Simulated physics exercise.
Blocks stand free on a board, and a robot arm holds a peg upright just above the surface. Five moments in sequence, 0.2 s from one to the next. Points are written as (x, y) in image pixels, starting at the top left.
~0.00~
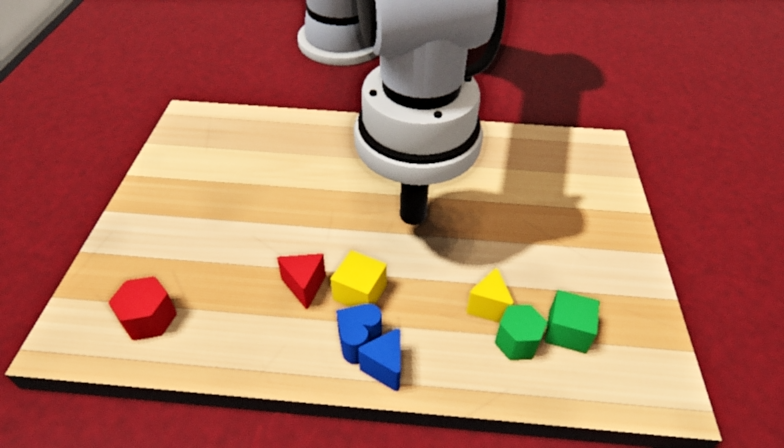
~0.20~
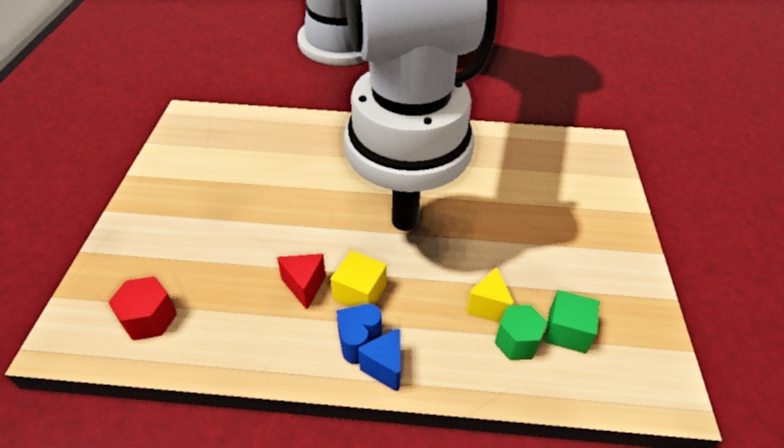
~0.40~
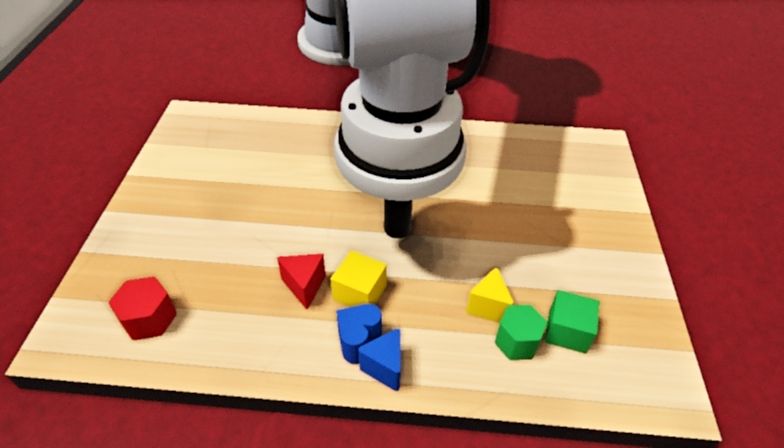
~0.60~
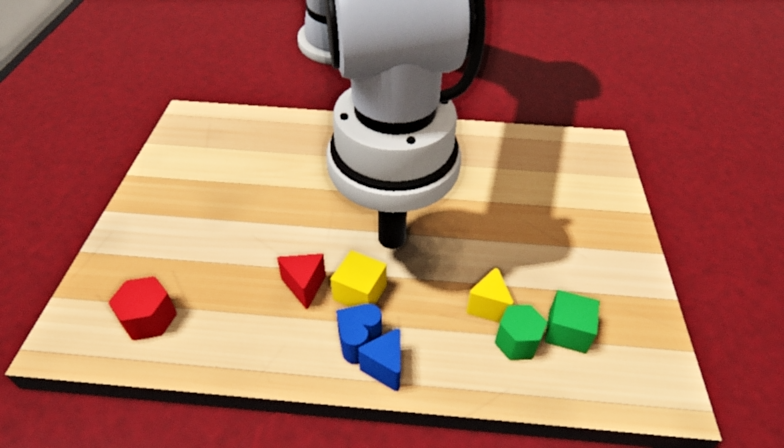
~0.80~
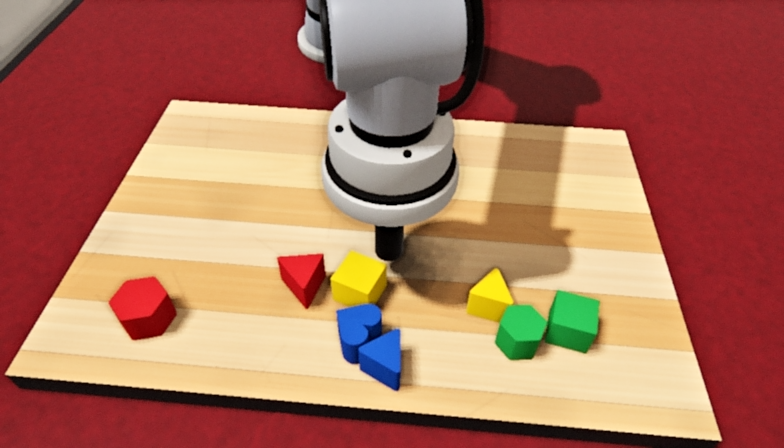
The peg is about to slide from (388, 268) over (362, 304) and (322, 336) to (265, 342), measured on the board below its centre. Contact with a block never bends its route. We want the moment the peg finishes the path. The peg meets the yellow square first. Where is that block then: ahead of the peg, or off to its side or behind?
The peg keeps it before itself.
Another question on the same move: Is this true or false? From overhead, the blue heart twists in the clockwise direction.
False.
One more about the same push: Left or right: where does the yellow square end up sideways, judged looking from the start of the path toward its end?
It slides rightward.
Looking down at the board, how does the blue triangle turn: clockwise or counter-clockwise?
From the top: Counterclockwise.
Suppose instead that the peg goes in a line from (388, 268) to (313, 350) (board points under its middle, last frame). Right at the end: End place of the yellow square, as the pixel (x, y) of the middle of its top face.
It is going to be at (271, 324).
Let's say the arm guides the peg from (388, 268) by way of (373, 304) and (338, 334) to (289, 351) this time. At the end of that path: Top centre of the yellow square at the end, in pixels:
It should be at (268, 303) by then.
On the path given first. One third of the way, peg at (361, 290); yellow square at (326, 297), turned 40° clockwise.
Two thirds of the way, peg at (320, 321); blue heart at (352, 335), turned 20° anticlockwise; yellow square at (281, 311), turned 75° clockwise; blue triangle at (386, 354), turned 20° anticlockwise.
At the end, peg at (261, 327); red triangle in place; blue heart at (352, 335), turned 20° anticlockwise; yellow square at (226, 308), turned 95° clockwise; blue triangle at (386, 354), turned 20° anticlockwise.
